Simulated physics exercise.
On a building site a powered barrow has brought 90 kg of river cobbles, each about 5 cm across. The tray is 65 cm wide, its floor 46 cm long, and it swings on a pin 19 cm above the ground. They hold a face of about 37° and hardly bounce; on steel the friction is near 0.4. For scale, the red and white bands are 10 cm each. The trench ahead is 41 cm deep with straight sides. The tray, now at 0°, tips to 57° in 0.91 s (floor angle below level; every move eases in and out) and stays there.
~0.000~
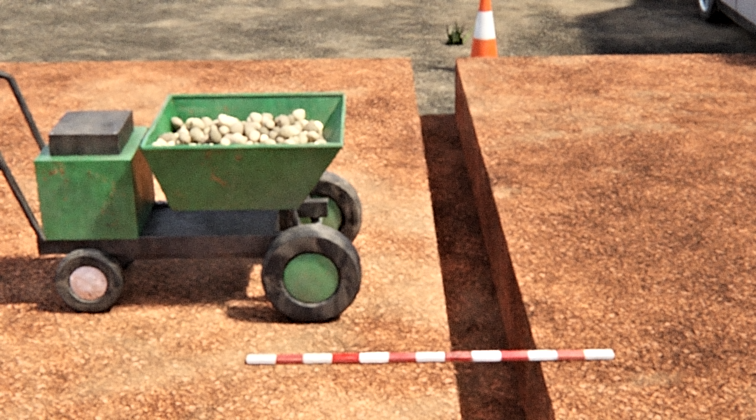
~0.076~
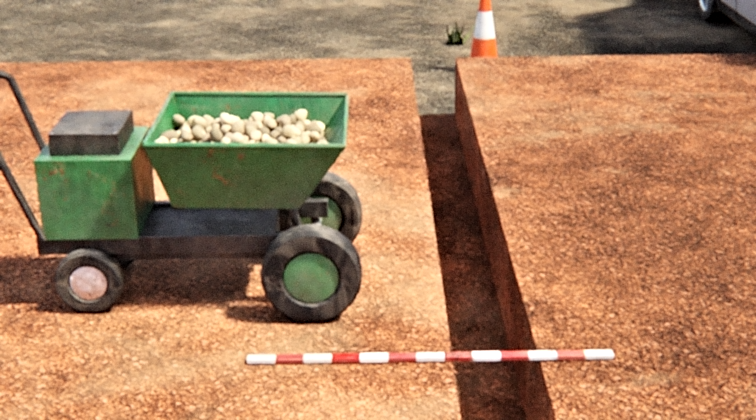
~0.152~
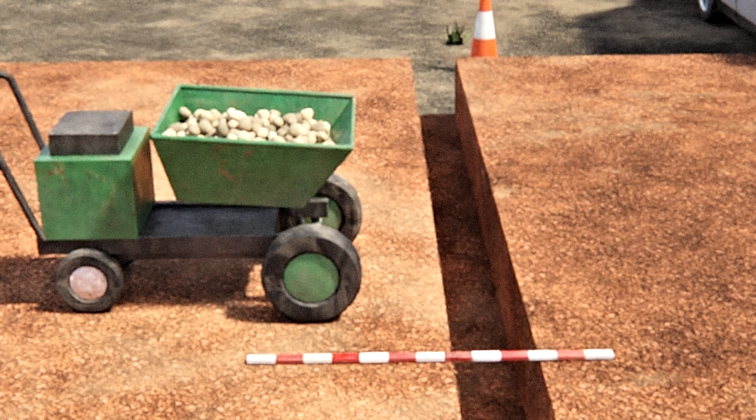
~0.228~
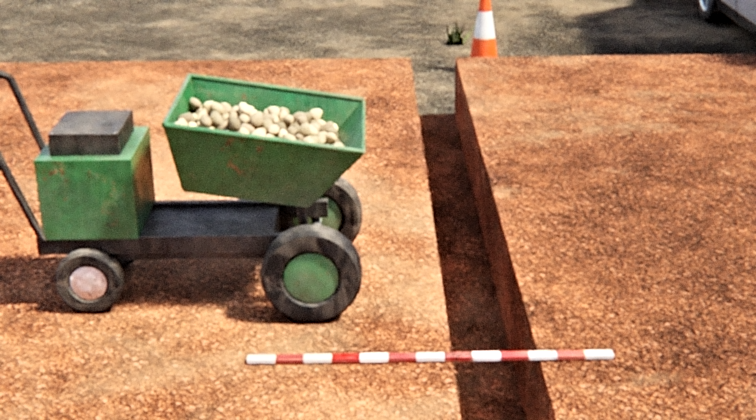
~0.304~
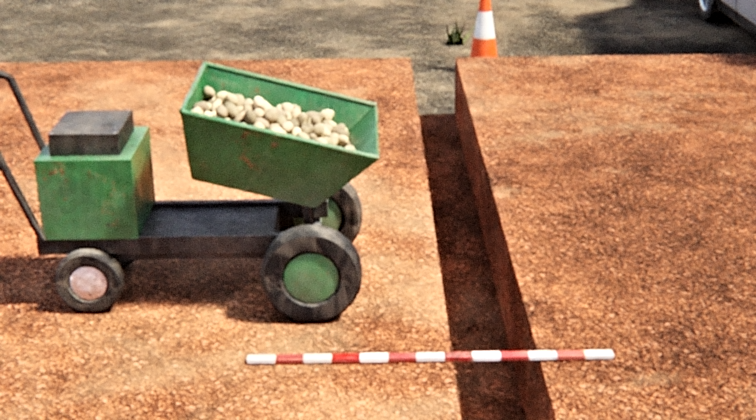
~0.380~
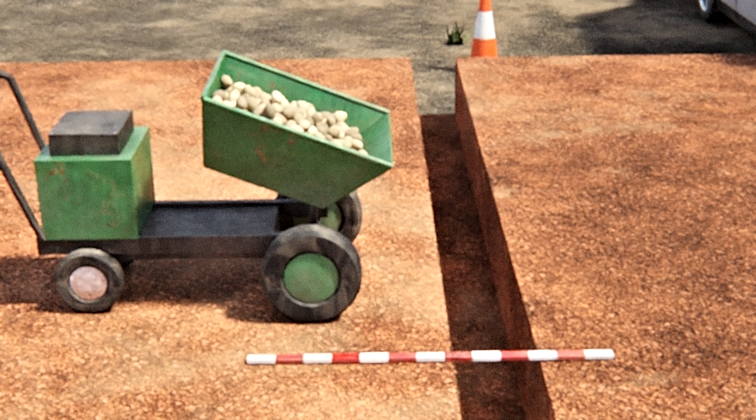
The clip opens on a small green powered barrow standing on reddish ground left of a narrow trench, its level tray heaped with pale rounded stones. The tray begins tilting slowly, its left end rising, then swings up more steeply toward the right, carrying the stones while the wheels stay still.
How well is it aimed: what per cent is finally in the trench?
Roughly 35 per cent ends in the trench.
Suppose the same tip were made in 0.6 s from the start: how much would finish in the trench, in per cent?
It would be near 35 per cent.
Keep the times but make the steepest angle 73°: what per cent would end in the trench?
It would be near 80 per cent.
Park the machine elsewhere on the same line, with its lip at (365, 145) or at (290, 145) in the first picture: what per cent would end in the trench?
First some 25, then 30 per cent.
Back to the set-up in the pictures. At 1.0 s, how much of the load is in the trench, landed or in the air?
Some 10 per cent.
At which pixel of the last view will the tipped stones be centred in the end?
Their middle is at about (491, 366).
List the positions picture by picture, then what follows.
The tray is at 0°, its lip at (342, 146); the top of the load is at (237, 125), in the first frame.
Lip at (345, 147), floor tilted 1°, highest stones at (239, 124); the stones move at 0.2 m/s on average, in the second frame.
Lip at (352, 149), floor tilted 4°, highest stones at (227, 119); the stones move at 0.4 m/s on average, in the third frame.
The tray is at 9°, its lip at (364, 152); the top of the load is at (221, 113); the stones move at 0.6 m/s on average, in the fourth frame.
Lip at (378, 158), floor tilted 15°, highest stones at (229, 104); the stones move at 0.7 m/s on average, in the fifth frame.
Lip at (392, 167), floor tilted 22°, highest stones at (239, 94); the stones move at 0.8 m/s on average, in the sixth frame.
After 0.7 s the floor is at 48°; 100 % in the tray; the foremost stones are at (407, 184).
After 1.0 s the floor is at 57°; 92 % in the tray, 8 % in the trench; the foremost stones are at (490, 232).
After 1.4 s the floor is at 57°; 70 % in the tray, 24 % in the trench, 6 % past the trench; the foremost stones are at (581, 281).
After 3.3 s the floor is at 57°; 59 % in the tray, 35 % in the trench, 6 % past the trench; the foremost stones are at (654, 287).
